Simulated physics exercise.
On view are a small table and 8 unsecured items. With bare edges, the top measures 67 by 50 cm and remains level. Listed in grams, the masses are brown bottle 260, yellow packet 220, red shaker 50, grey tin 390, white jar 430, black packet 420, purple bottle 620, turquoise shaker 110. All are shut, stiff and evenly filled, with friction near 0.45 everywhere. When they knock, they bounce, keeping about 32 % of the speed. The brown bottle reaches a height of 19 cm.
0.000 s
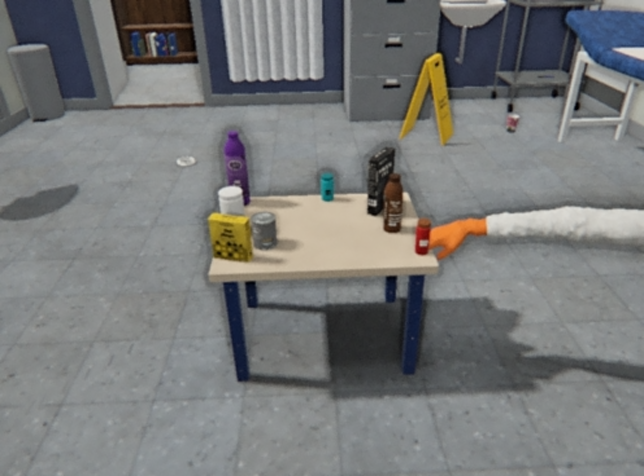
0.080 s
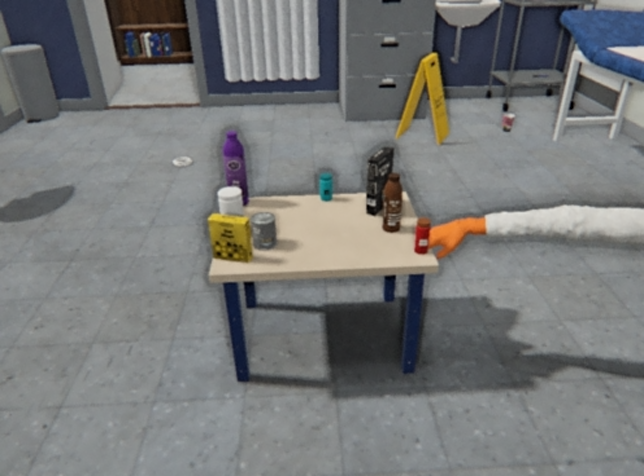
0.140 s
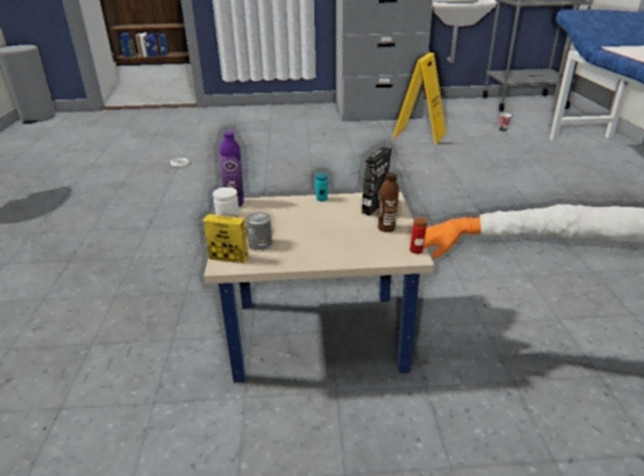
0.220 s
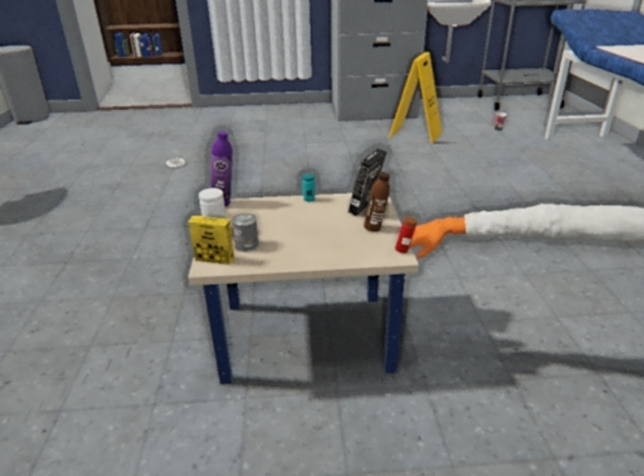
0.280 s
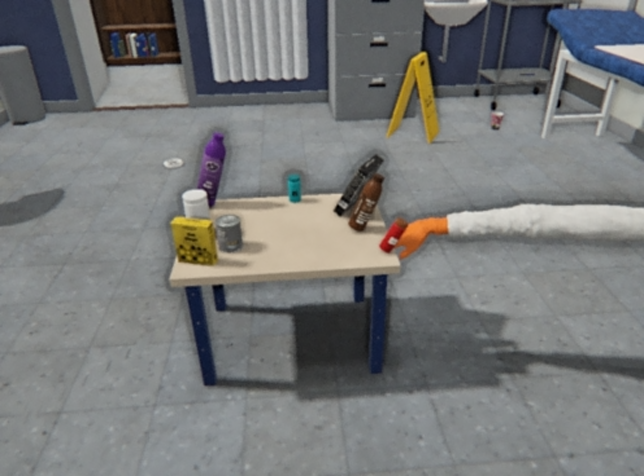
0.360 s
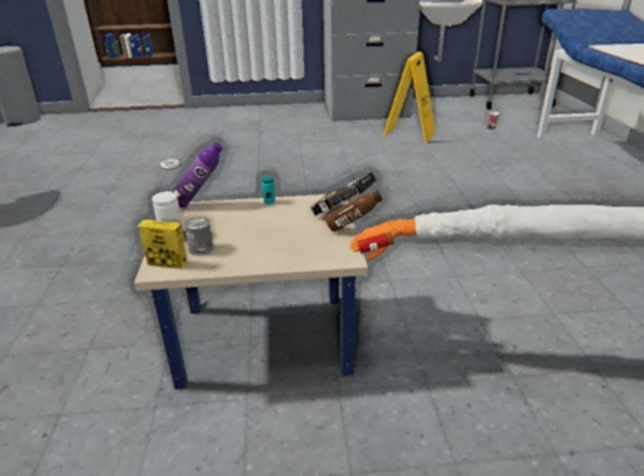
A gloved hand pushes the small table left as the taller bottles and black packet tilt right.
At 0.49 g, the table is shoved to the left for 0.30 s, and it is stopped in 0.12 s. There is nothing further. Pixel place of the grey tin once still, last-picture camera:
About (130, 241).
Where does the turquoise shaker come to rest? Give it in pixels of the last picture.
End point: Approx. (223, 193).
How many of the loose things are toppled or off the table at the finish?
6 of them.
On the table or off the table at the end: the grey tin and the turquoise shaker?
The grey tin is kept in bounds, the turquoise shaker is kept in bounds.
By 0.46 s, table shifted 30 cm; brown bottle now off the table; black packet on its side; purple bottle on its side.
By 0.66 s, table shifted 30 cm; yellow packet and white jar now off the table; grey tin 11 cm from its spot near (130, 241); black packet on its side.
By 0.96 s, table shifted 30 cm; grey tin 11 cm from its spot near (130, 241); black packet on its side; purple bottle on its side.
When it is over (1.2 s), off the table, brown bottle, yellow packet, red shaker and white jar; lying over on the table, black packet and purple bottle; not toppled but over 5 cm from the start, grey tin and turquoise shaker. End places, in pixels of the last picture, grey tin near (130, 241).
